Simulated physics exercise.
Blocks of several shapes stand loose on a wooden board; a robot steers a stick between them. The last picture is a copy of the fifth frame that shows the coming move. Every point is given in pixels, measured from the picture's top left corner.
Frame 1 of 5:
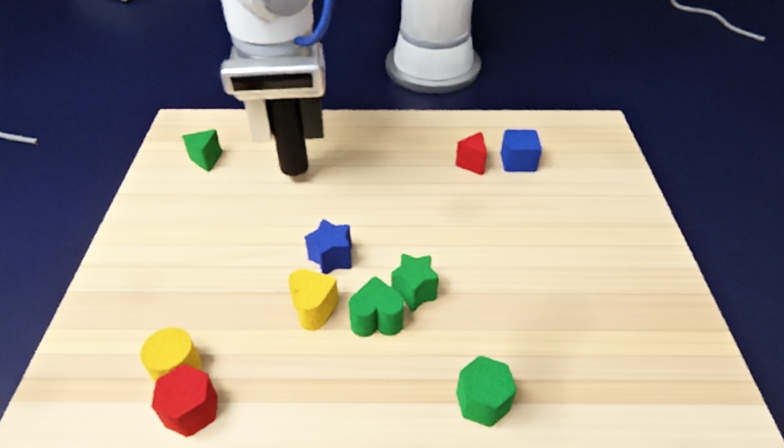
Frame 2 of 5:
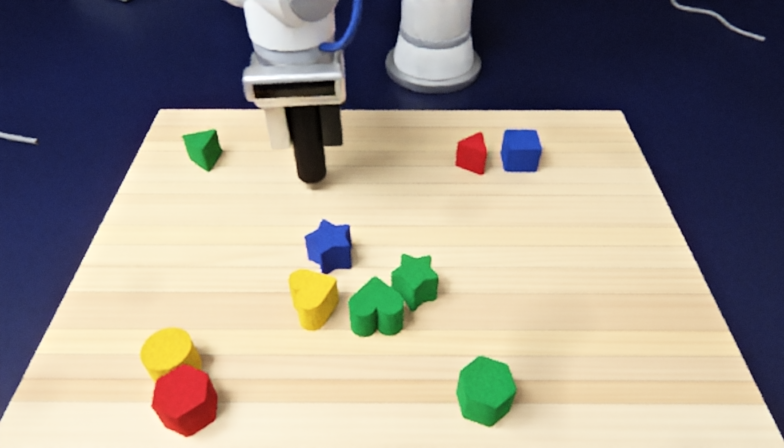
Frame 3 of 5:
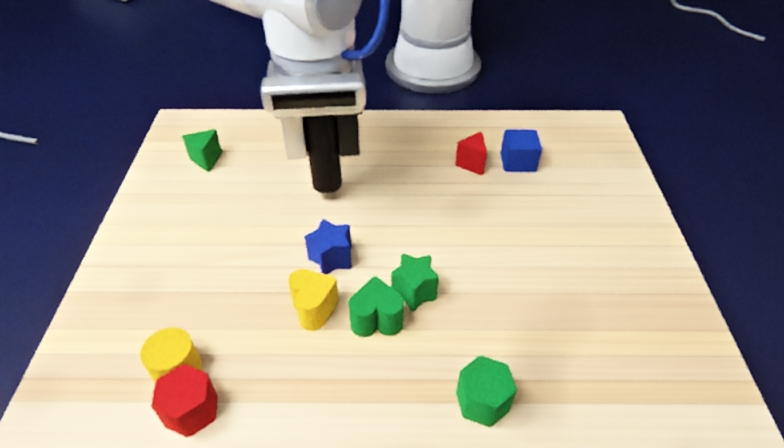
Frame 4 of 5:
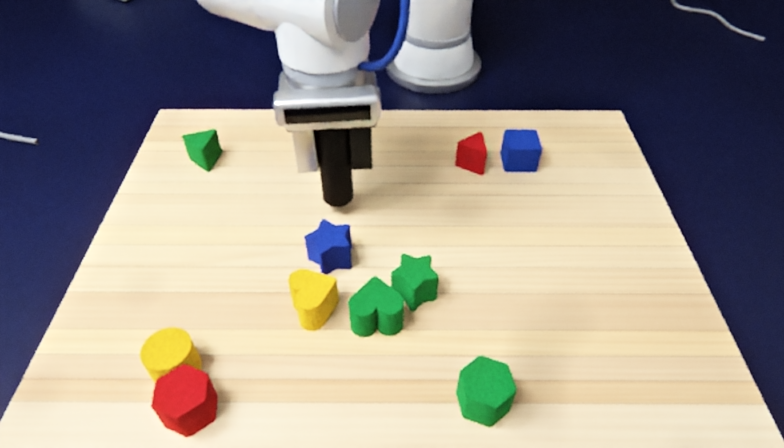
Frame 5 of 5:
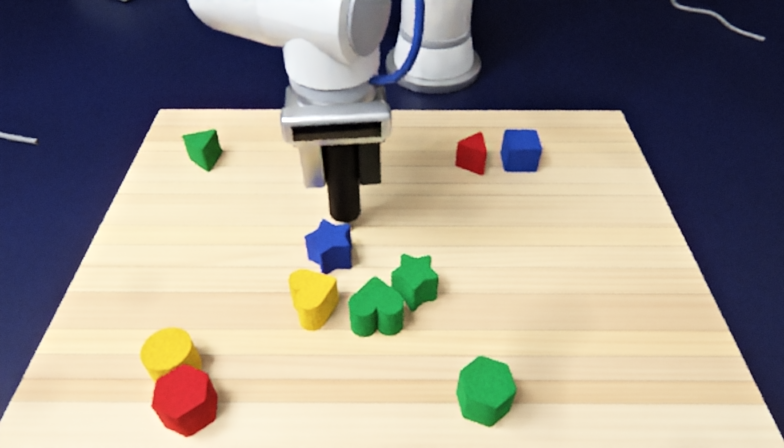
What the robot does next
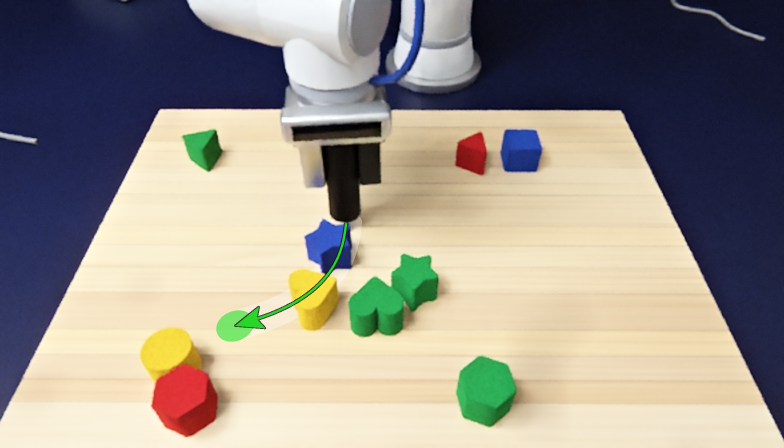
At first, a robot arm holds a dark stick over the upper left part of a wooden board scattered with red, blue, green and yellow blocks. The arm moves the stick to the right and toward the viewer, until its tip is just above the blue star, while every block stays still.
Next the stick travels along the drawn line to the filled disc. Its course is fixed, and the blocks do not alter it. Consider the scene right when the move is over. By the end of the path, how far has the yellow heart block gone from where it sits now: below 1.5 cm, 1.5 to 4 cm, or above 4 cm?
It travels more than 4 cm.
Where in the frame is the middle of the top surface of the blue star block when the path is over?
At the end it should sit near (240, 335).
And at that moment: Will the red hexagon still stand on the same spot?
Yes.
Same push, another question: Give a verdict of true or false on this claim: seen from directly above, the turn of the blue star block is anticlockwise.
That statement is accurate.
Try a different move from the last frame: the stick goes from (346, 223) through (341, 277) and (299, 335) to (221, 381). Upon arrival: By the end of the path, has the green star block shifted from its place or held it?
In the end it has not been moved.
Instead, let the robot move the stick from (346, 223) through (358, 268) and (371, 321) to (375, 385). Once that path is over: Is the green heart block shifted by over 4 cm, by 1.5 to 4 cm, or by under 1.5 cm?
It goes beyond 4 cm.
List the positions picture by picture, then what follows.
In the first frame, lower end of the stick at (294, 167), tops of blocks, yellow cylinder at (166, 347), red hexagon at (180, 390), yellow heart block at (310, 286), blue star block at (329, 235).
In the second frame, stick at (312, 174), blocks as before.
In the third frame, stick at (327, 184), blocks as before.
In the fourth frame, stick at (338, 197), blocks as before.
In the fifth frame, stick at (345, 212), yellow cylinder at (166, 347), red hexagon at (180, 390), yellow heart block at (310, 286), blue star block at (329, 235).
The drawn path runs from (346, 223) via (335, 264) and (296, 302), ending at (235, 326).
The first path, step by step. One third of the way, stick at (333, 255); yellow heart block at (305, 300), turned 25° anticlockwise; blue star block at (312, 267), turned 15° clockwise.
Two thirds of the way, stick at (292, 293); yellow heart block at (278, 348), turned 45° anticlockwise; blue star block at (271, 311).
At the end, stick at (231, 315); yellow cylinder not moved; red hexagon not moved; yellow heart block at (271, 362), turned 70° anticlockwise; blue star block at (240, 335), turned 35° anticlockwise.
